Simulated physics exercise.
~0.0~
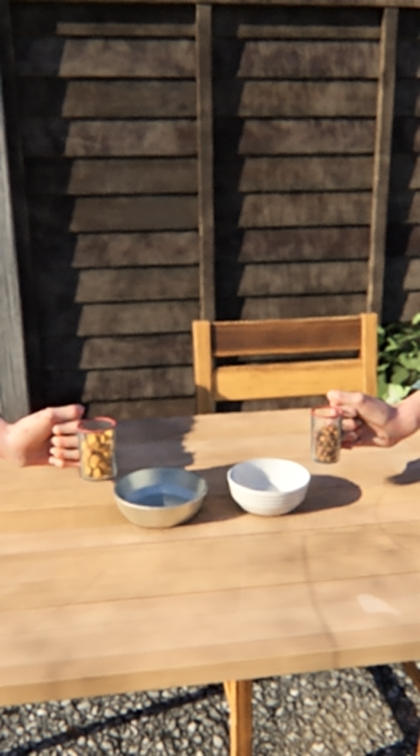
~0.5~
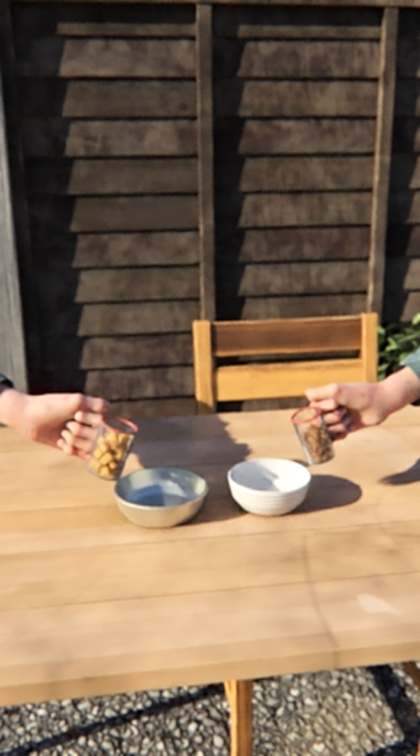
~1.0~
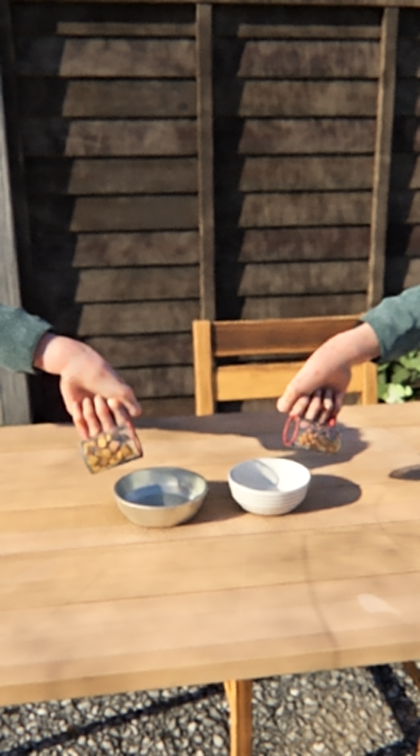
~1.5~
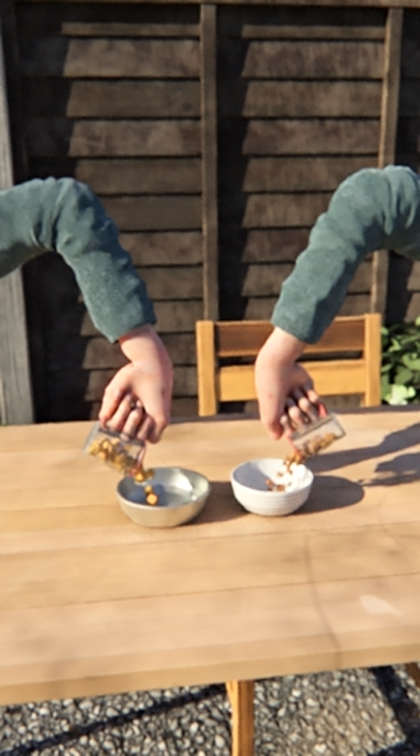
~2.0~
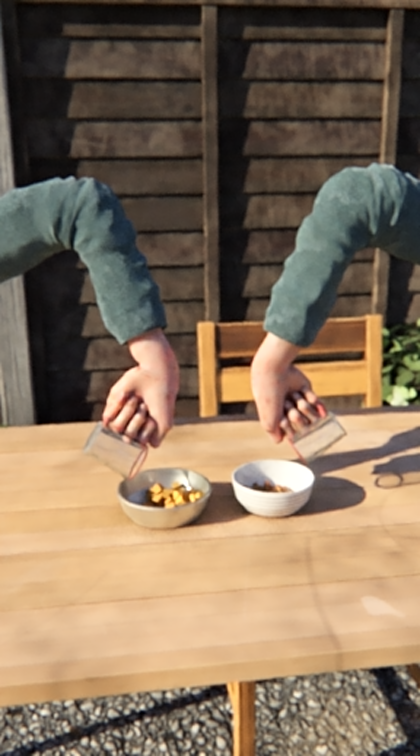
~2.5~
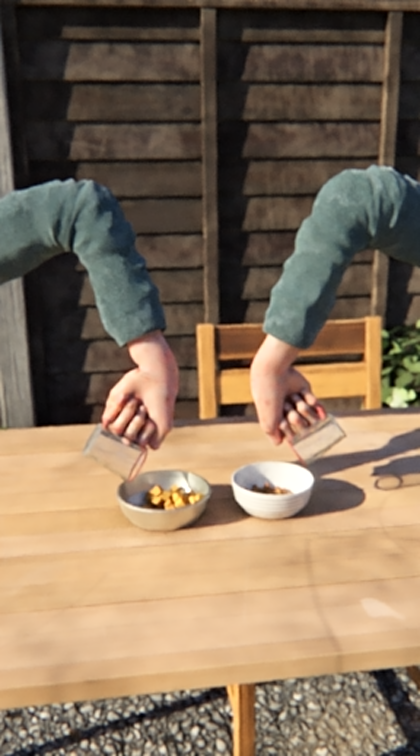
Two hands tipping clear cups of small nutlike pieces into shallow bowls on a wooden table, leaving both cups upturned and empty.
